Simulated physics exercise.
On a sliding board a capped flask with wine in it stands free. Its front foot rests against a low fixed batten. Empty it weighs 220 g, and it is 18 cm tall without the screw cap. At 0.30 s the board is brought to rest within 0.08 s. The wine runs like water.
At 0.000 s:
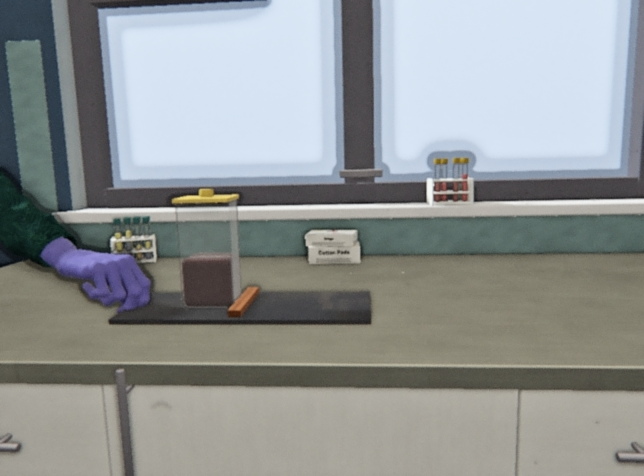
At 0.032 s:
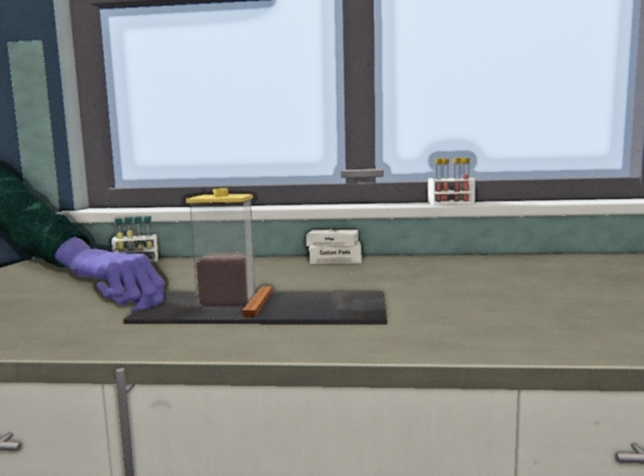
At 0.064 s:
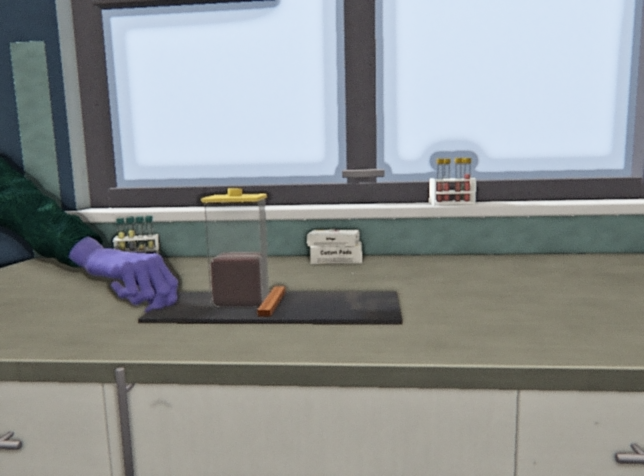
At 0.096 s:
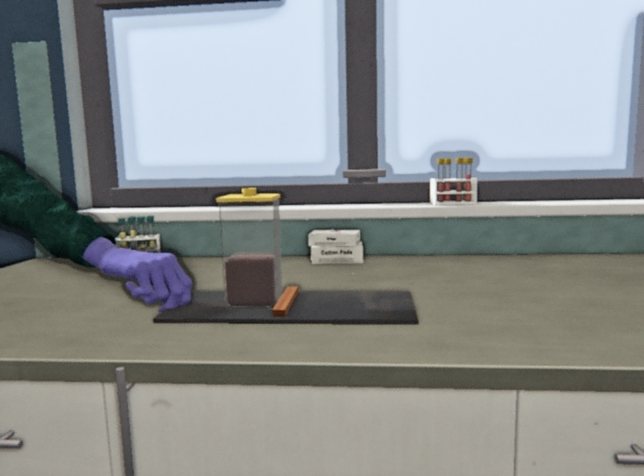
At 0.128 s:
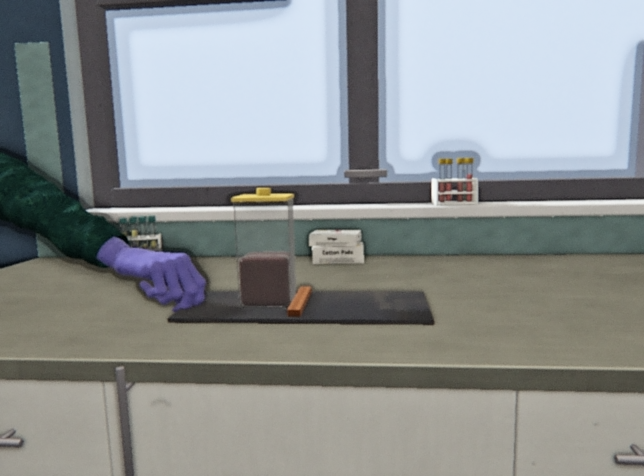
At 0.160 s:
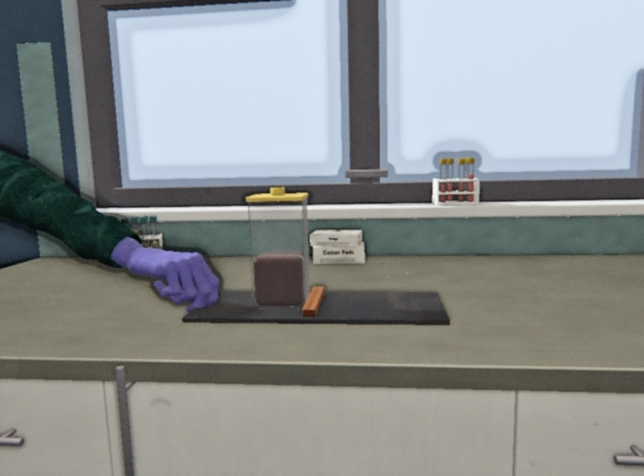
A purple-gloved hand in a dark green sleeve reaches in from the left and slides a flat black board slowly to the right along a grey-brown laboratory counter, seen from the front. A clear flask with a yellow cap and dark reddish-brown contents rides upright on it beside an orange block. Behind, test-tube racks and a white box stay put below the bright windows.
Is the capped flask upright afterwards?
It stays up.
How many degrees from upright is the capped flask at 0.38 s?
About 2°.
After 0.38 s the board moves at 0.00 m/s; the capped flask stands where it began.
After 0.50 s the capped flask stands where it began.
After 0.66 s the capped flask stands where it began.
After 0.88 s the capped flask stands where it began.
In the end the capped flask stands where it began.
